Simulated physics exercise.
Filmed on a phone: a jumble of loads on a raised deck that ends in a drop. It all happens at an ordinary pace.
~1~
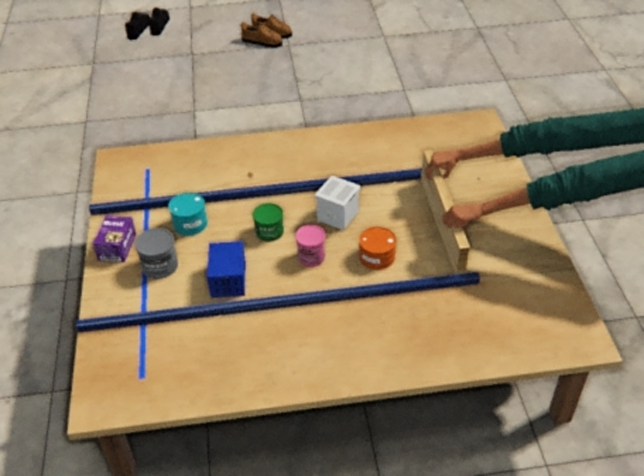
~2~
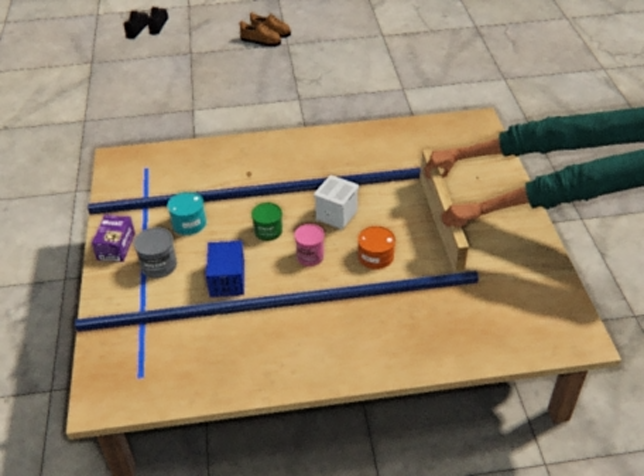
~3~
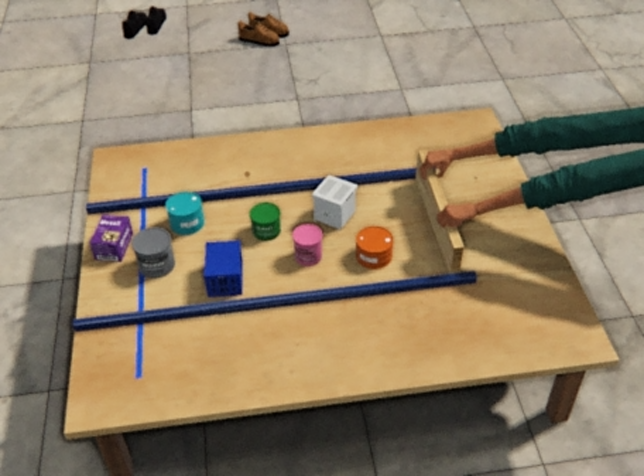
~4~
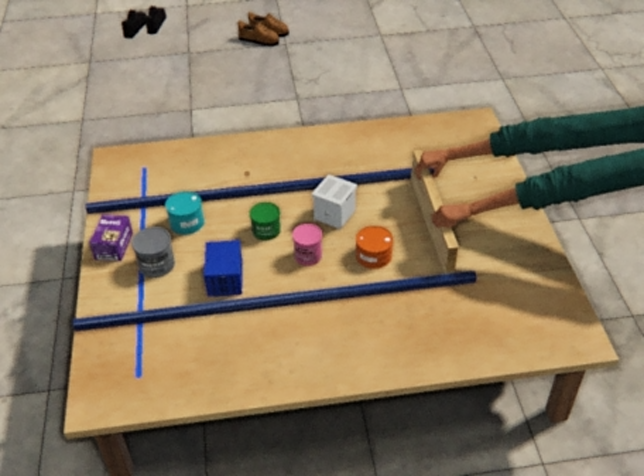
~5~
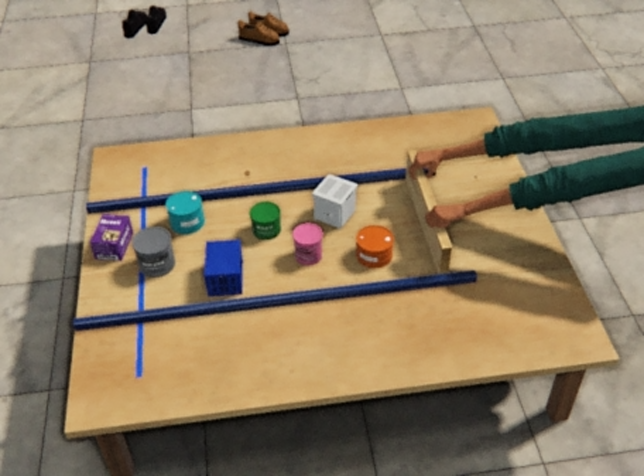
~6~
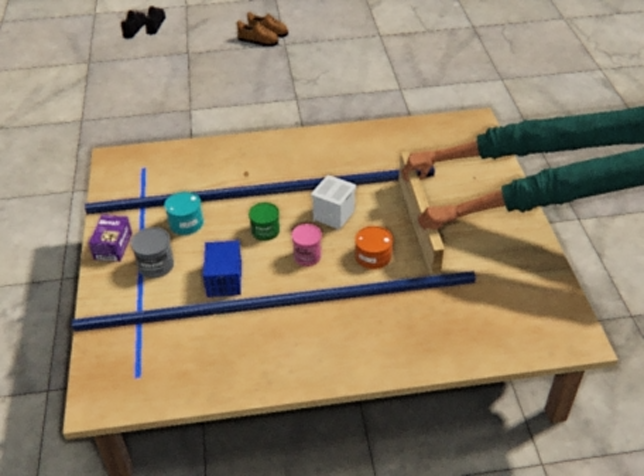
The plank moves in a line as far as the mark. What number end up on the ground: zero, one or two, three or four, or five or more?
Here the number that fall off is one or two.
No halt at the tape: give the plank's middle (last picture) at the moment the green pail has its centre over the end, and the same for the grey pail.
At (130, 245) for the green pail; at (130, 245) for the grey pail.
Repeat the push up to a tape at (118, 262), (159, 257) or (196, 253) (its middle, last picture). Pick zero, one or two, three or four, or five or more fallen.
One after another: 3 or 4; 1 or 2; zero.
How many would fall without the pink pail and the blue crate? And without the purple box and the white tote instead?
The counts: 1 and 0.
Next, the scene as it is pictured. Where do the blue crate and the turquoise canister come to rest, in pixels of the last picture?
The blue crate stops around (82, 295); the turquoise canister around (123, 212).
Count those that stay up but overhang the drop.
Overhanging: 3.
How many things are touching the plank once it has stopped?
In contact: 4.
A little later, none off yet; purple box at rest near (111, 238); grey pail at rest near (153, 253); turquoise canister at rest near (185, 213).
Next, none off yet; purple box at rest near (111, 238); grey pail at rest near (153, 253); turquoise canister shifted a little near (179, 211).
When it is over, the number that fall off is one or two; down, purple box.
